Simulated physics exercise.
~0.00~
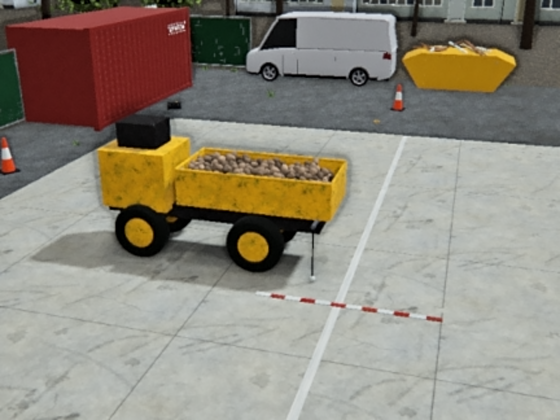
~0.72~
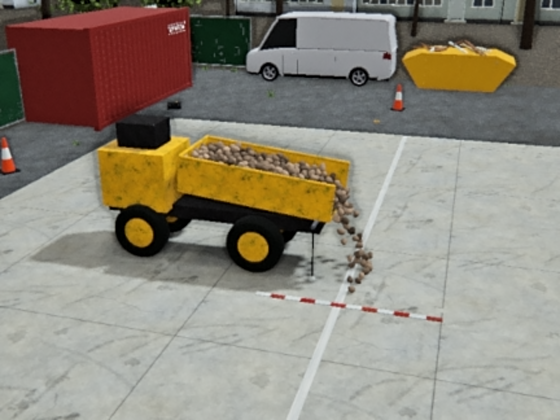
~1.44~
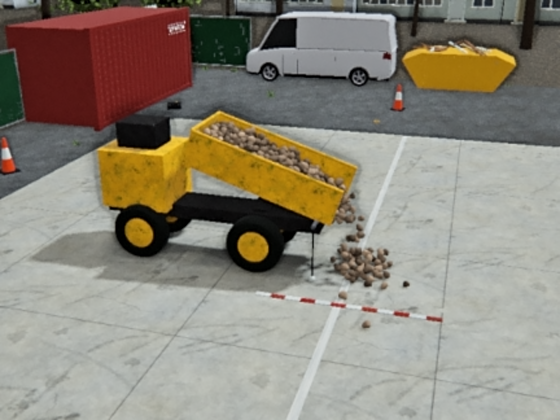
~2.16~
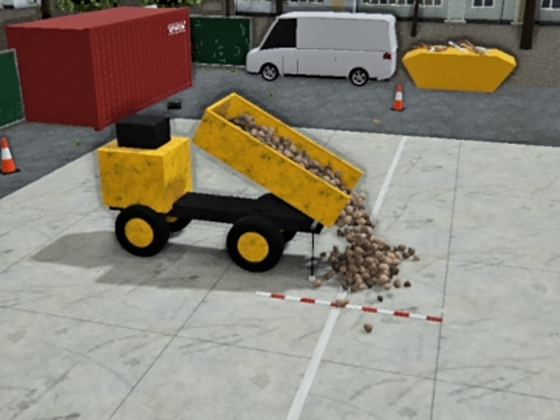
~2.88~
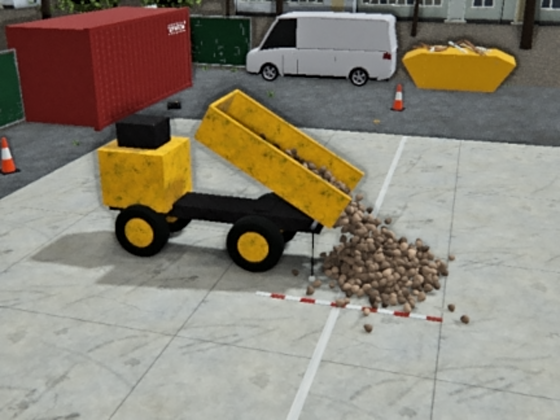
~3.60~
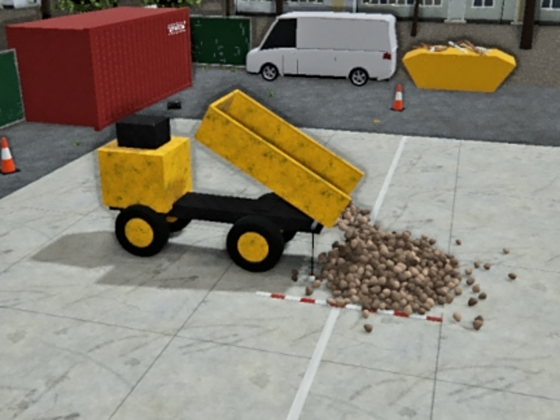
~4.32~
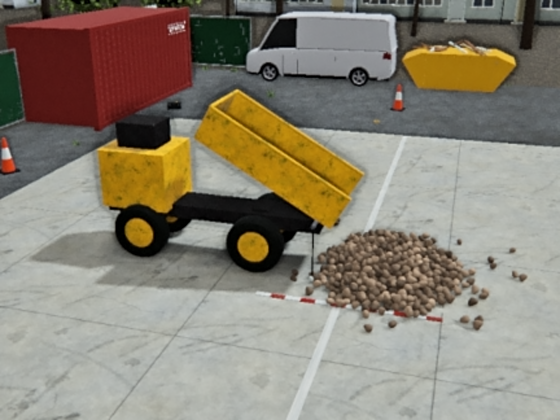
A yellow tipper truck raises its body and pours brown stones into a heap across a white line.
